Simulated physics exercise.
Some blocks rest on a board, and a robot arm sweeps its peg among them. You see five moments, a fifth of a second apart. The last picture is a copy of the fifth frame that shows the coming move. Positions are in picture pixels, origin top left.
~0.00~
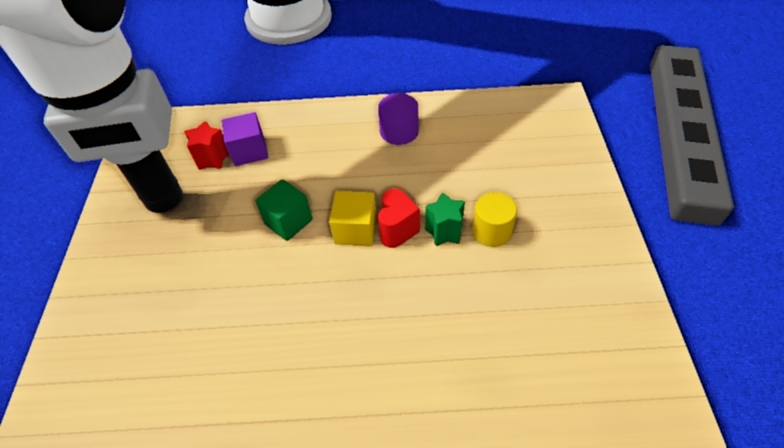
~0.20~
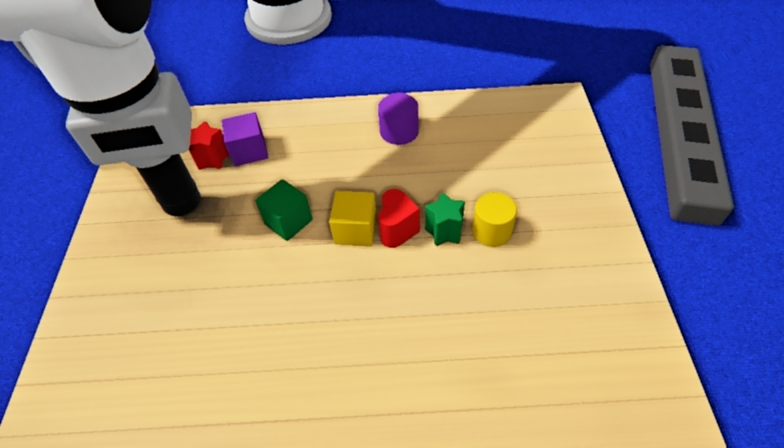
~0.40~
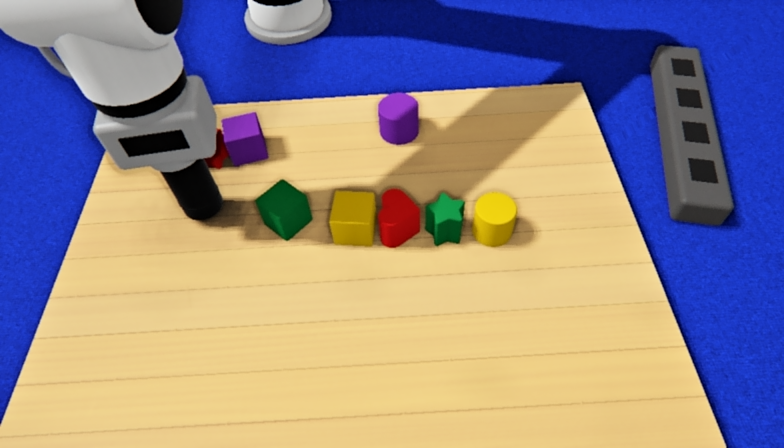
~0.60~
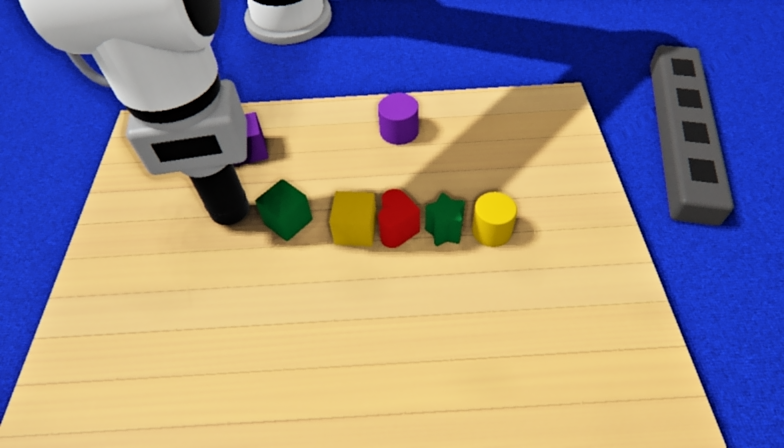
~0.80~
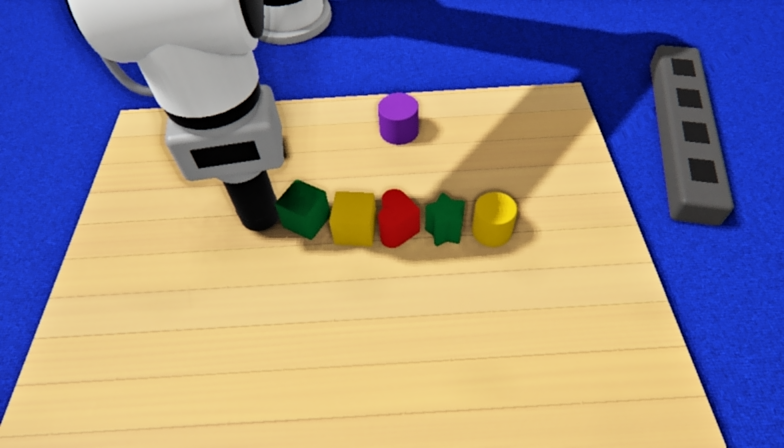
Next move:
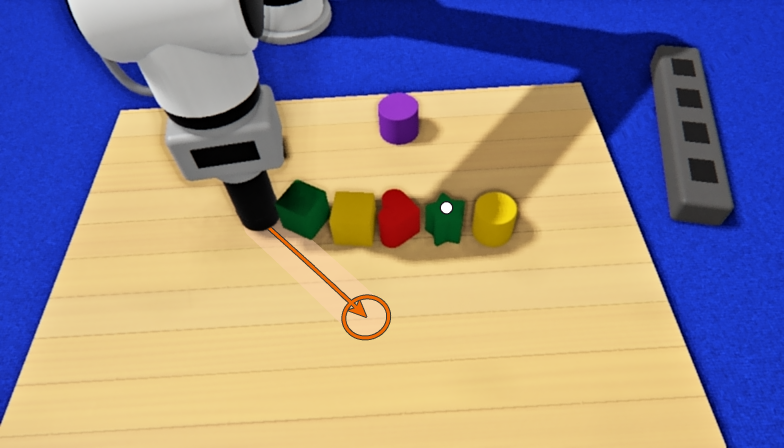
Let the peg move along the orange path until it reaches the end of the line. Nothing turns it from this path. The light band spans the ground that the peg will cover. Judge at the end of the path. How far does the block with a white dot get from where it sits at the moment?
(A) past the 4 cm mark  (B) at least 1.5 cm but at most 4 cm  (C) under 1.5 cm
My pick is C.
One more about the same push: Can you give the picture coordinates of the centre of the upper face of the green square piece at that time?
Its top middle is near (321, 206).
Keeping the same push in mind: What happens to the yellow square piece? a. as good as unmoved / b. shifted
Choice b: Shifted.
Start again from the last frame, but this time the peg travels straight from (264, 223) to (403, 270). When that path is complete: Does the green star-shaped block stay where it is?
Final answer: No.
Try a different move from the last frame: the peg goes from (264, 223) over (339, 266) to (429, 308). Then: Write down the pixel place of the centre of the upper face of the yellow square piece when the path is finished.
My estimate: (379, 199).
Path on the board, from (264, 223) to (366, 317); the dot is on the green star-shaped block.
The first path, step by step. One third of the way, peg at (294, 245); green square piece at (320, 205), turned 70° anticlockwise; yellow square piece at (368, 203); red heart block at (404, 206).
Two thirds of the way, peg at (329, 277); green square piece at (321, 206), turned 75° anticlockwise; yellow square piece at (368, 202); red heart block at (404, 206).
At the end, peg at (365, 311); green square piece at (321, 206), turned 75° anticlockwise; yellow square piece at (368, 202); red heart block at (404, 206); green star-shaped block in place.
